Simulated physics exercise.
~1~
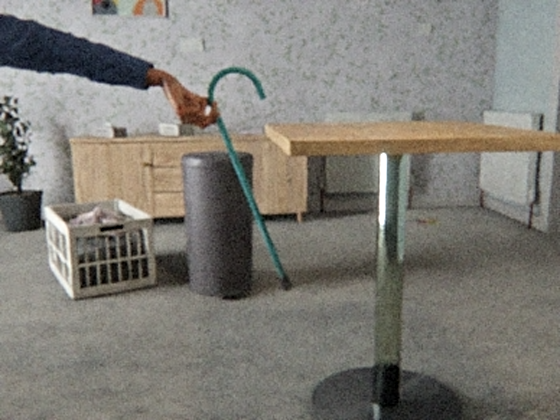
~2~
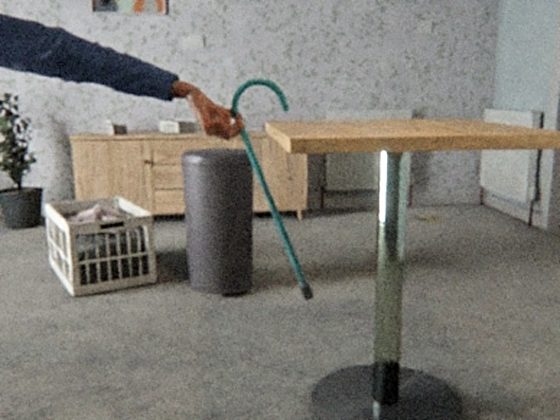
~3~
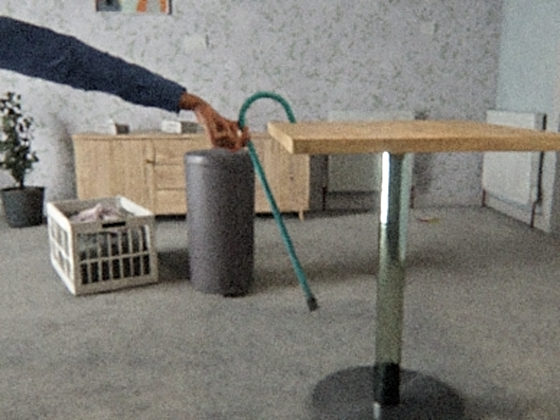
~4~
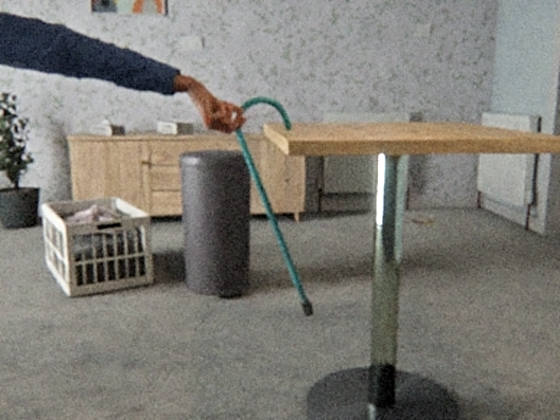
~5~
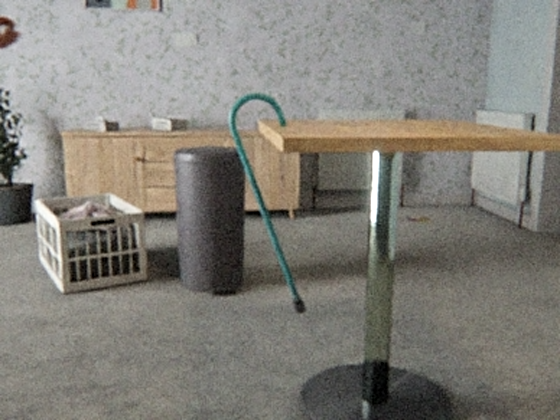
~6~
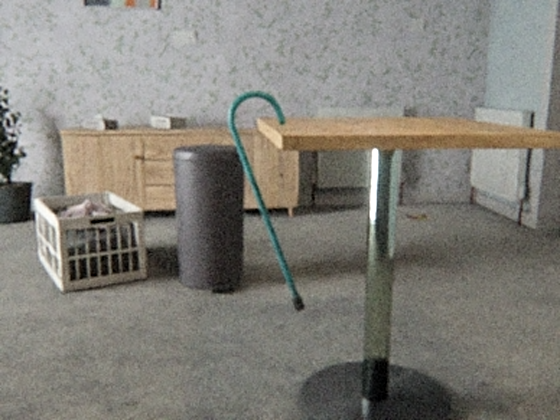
An arm in a dark blue sleeve reaches in from the left, holding a turquoise cane near a light wooden table on a shiny metal post at the right. The slightly swaying view shows a grey-carpeted room with a white crate, a dark grey cylindrical bin and a low wooden cabinet behind. The hand moves the cane right and slightly down, bringing its curved handle to the table's left edge. The fingers let go and the arm withdraws to the left. The cane stays hanging by its hook from the tabletop, its shaft slanting down above the floor.
